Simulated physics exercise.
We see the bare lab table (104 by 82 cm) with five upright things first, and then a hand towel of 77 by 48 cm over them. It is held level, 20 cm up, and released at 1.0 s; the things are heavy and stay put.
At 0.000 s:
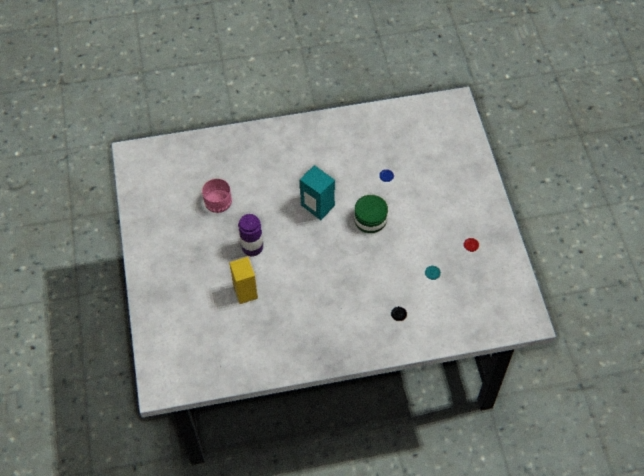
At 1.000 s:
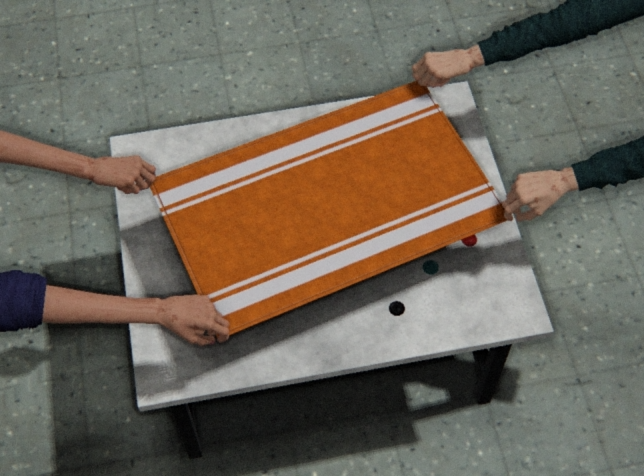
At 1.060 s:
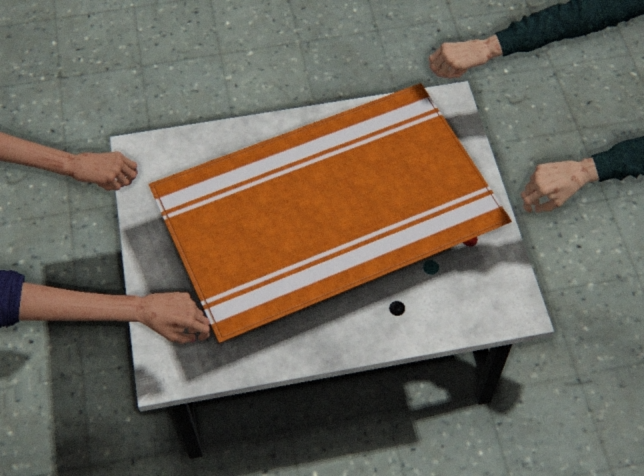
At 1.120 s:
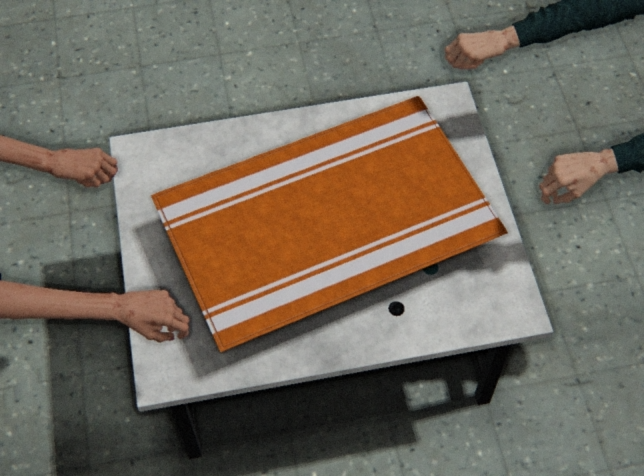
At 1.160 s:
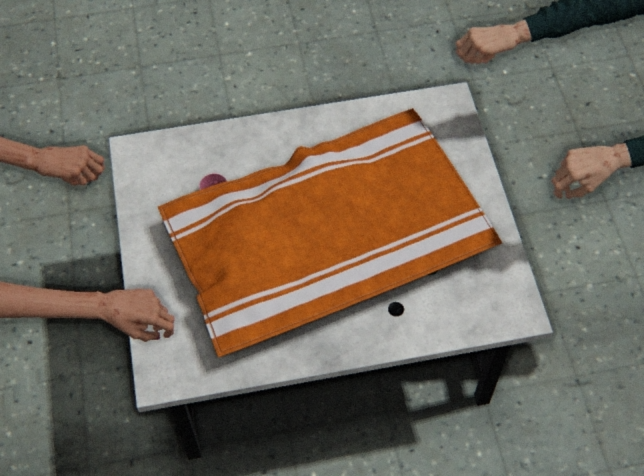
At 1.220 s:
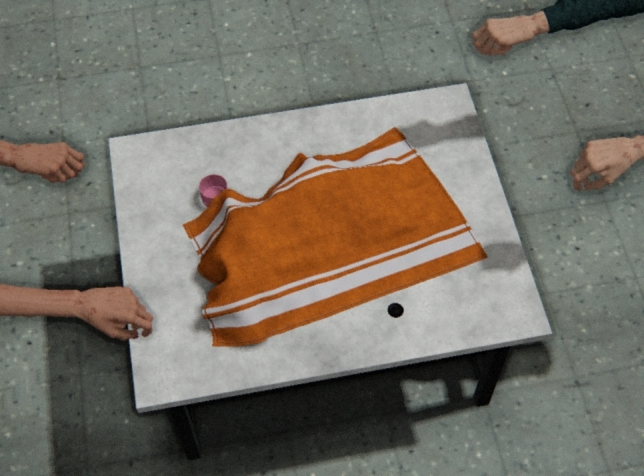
On a pale lab table holding a pink cup, upright items and small flat discs, two pairs of hands hold an orange striped towel level, then release it and draw back as it drops and drapes unevenly over the items.
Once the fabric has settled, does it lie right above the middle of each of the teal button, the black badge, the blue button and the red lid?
The teal button: Yes, the black badge: No, the blue button: Yes, the red lid: Yes.
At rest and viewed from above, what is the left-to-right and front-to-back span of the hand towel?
It spans close to 76 centimetres sideways and close to 58 centimetres in depth.
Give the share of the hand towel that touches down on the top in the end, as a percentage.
About 35 percent of it.
By 1.4 s, 35 % of it is down, spanning 74 by 60 cm, above red lid, teal button, blue button.
By 1.6 s, 35 % of it is down, spanning 76 by 58 cm, above red lid, teal button, blue button.
By 1.7 s, 35 % of it is down, spanning 76 by 58 cm, above red lid, teal button, blue button.
By 1.9 s, 35 % of it is down, spanning 75 by 58 cm, above red lid, teal button, blue button.
By 2.7 s, 35 % of it is down, spanning 75 by 58 cm, above red lid, teal button, blue button.
